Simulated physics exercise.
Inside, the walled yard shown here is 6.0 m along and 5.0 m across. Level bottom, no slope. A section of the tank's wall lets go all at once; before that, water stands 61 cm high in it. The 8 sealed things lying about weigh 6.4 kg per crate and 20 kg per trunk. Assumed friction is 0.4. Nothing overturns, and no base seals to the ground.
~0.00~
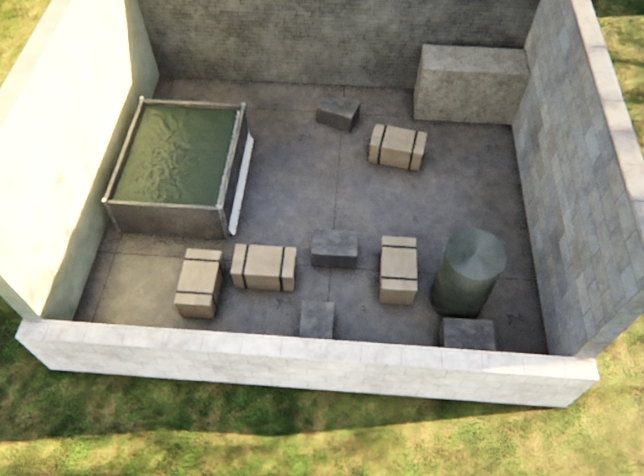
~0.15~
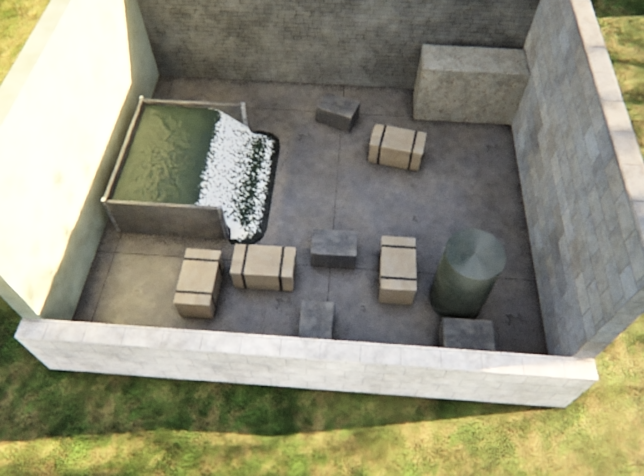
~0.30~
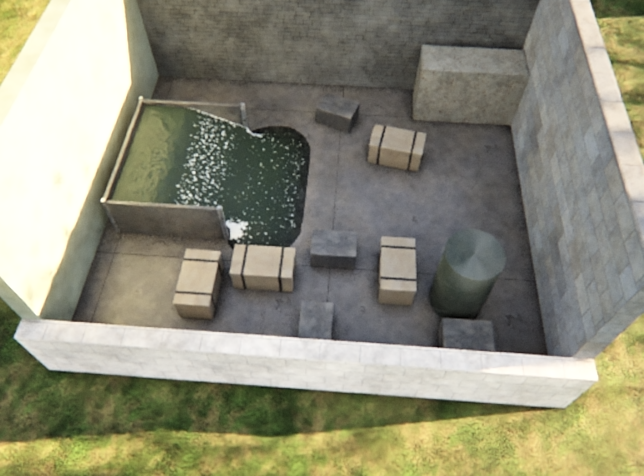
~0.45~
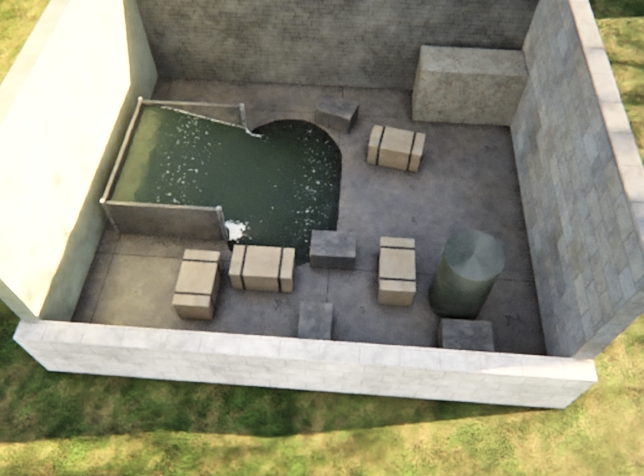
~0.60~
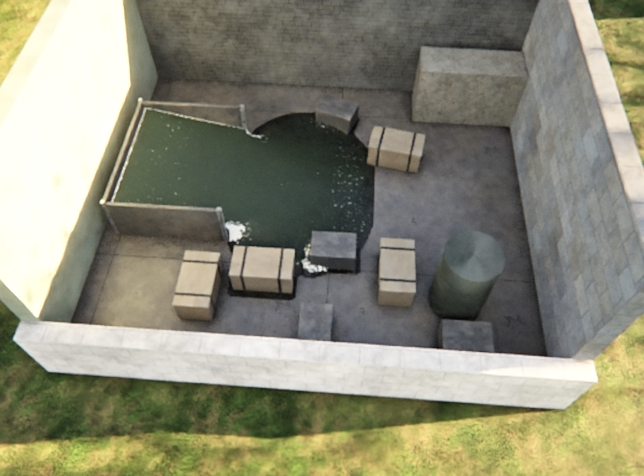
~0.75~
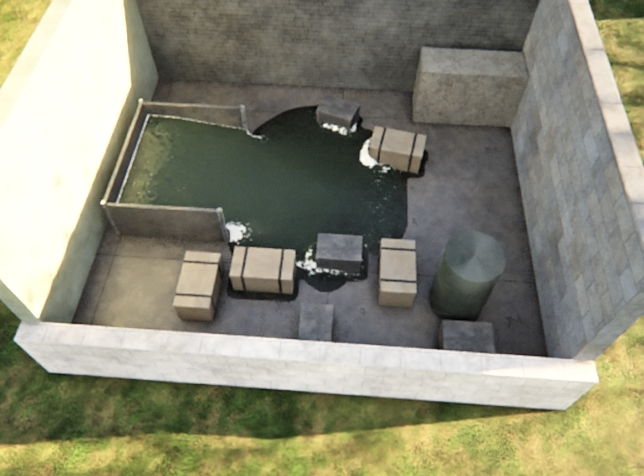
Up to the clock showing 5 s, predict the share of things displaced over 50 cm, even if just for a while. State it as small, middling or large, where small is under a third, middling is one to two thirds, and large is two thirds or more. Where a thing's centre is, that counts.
Middling.
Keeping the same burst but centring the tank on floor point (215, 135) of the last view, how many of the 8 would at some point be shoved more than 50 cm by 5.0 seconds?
Then the count would be 6.
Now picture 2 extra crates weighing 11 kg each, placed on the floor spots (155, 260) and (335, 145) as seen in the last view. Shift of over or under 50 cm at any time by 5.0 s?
Taking them in order: Below the mark and above the mark.
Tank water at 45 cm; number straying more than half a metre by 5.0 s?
With that change, 3 of them.
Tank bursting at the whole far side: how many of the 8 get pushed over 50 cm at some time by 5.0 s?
You'd get 2 in that case.
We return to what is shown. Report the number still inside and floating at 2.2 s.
Count: 4.
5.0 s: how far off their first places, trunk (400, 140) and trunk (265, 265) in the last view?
First: 40 cm. Second: 20 cm.
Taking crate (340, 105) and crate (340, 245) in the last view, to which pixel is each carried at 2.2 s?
First one near (389, 79), second near (373, 279).
After 1.1 s 0 of 8 are over 50 cm from their spots; 0 afloat.
After 2.2 s 3 of 8 are over 50 cm from their spots; 4 afloat.
After 3.5 s 3 of 8 are over 50 cm from their spots; 5 afloat.
After 5.0 s 3 of 8 are over 50 cm from their spots, and 4 have been at some point; 6 afloat.
